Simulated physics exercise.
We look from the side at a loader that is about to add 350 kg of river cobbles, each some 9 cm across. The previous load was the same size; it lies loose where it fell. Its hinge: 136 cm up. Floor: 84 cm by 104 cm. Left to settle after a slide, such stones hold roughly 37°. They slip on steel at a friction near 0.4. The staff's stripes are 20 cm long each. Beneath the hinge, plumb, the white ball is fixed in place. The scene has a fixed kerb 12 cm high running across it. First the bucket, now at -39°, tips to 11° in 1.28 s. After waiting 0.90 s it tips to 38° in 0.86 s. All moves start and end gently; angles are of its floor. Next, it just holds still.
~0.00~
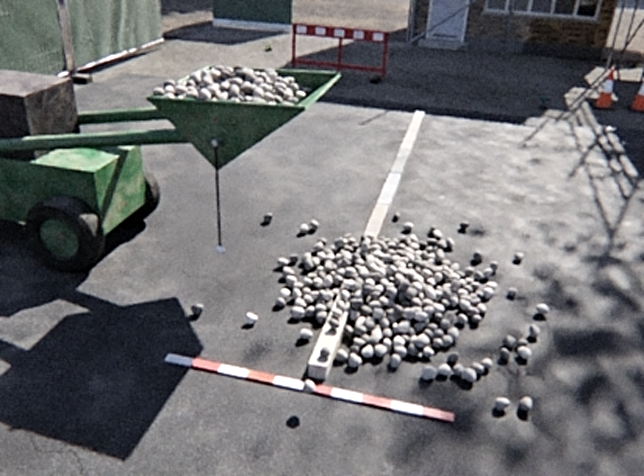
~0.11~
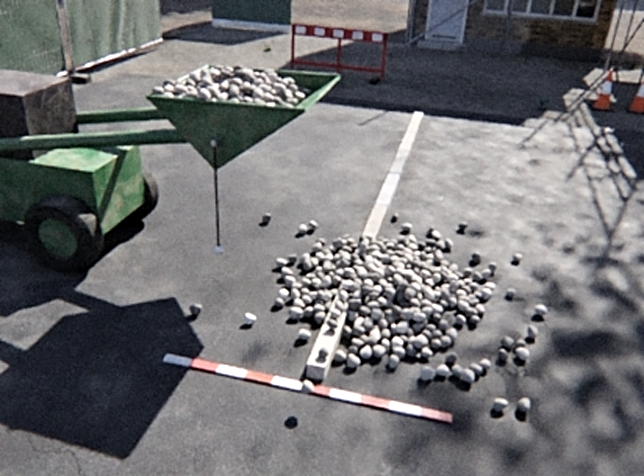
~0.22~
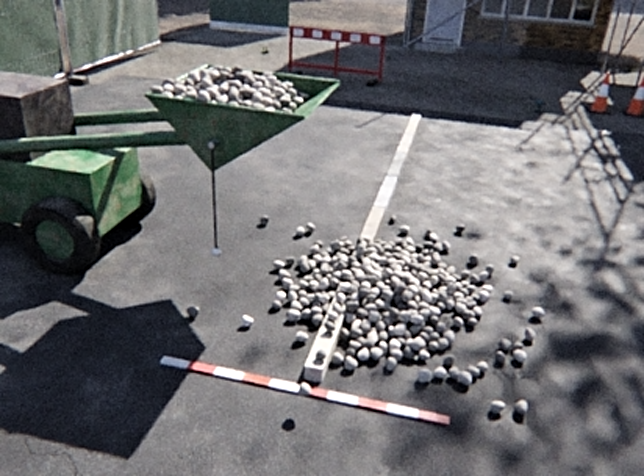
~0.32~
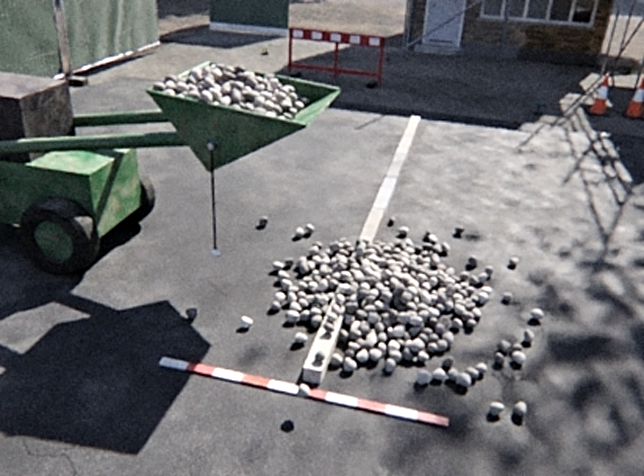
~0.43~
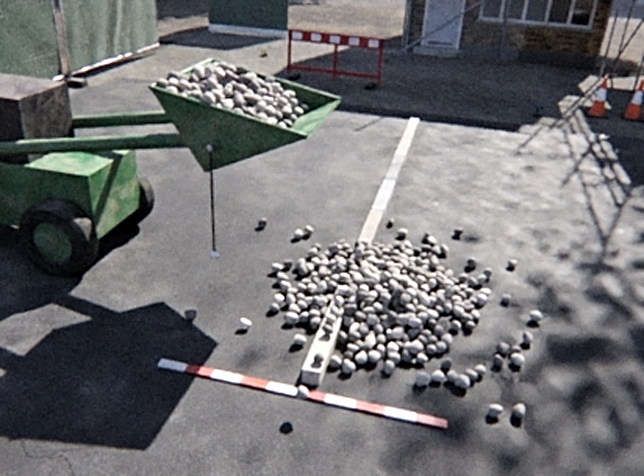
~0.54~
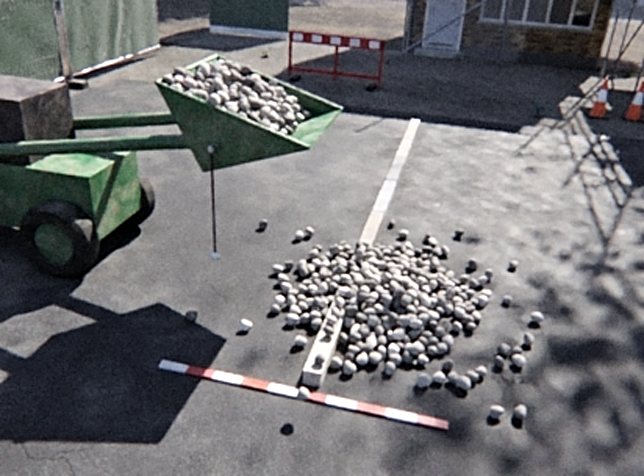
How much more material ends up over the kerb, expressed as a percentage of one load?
About 27 per cent of a load more.
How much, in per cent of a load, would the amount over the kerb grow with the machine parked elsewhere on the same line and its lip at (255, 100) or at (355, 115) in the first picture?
Near 0 in a hundred first, near 80 in a hundred second.
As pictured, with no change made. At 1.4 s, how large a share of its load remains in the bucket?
Roughly 95 per cent remains inside.
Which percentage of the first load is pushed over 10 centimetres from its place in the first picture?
Roughly 5 % of them.
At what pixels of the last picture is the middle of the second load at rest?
The centre sits about (333, 276).
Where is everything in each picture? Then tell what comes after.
The first frame shows lip at (306, 108), floor tilted -39°, highest stones at (237, 76). The earlier load is highest near (383, 267), 20 cm above ground level, 23 % on this side of the kerb, 77 % over the kerb.
The second frame shows lip at (305, 110), floor tilted -38°, highest stones at (237, 76); the stones move at 0.1 m/s on average.
The third frame shows lip at (305, 117), floor tilted -35°, highest stones at (232, 77); the stones move at 0.1 m/s on average.
The fourth frame shows lip at (306, 126), floor tilted -31°, highest stones at (221, 75); the stones move at 0.2 m/s on average.
In the fifth frame, the bucket is at -26°, its lip at (307, 137); the top of the load is at (214, 72); the stones move at 0.2 m/s on average.
In the sixth frame, the bucket is at -20°, its lip at (309, 148); the top of the load is at (219, 70); the stones move at 0.2 m/s on average.
After 1.0 s the floor is at 3°; in per cent of one load, 100 in the bucket, 23 on this side of the kerb, 77 over the kerb; the foremost stones are at (528, 348).
After 1.4 s the floor is at 11°; in per cent of one load, 96 in the bucket, 27 on this side of the kerb, 77 over the kerb; the foremost stones are at (528, 348).
After 3.5 s the floor is at 38°; in per cent of one load, 0 in the bucket, 100 on this side of the kerb, 99 over the kerb; the foremost stones are at (528, 348).
After 6.1 s the floor is at 38°; in per cent of one load, 0 in the bucket, 96 on this side of the kerb, 104 over the kerb; the foremost stones are at (528, 348). Net gain over the kerb, 27.
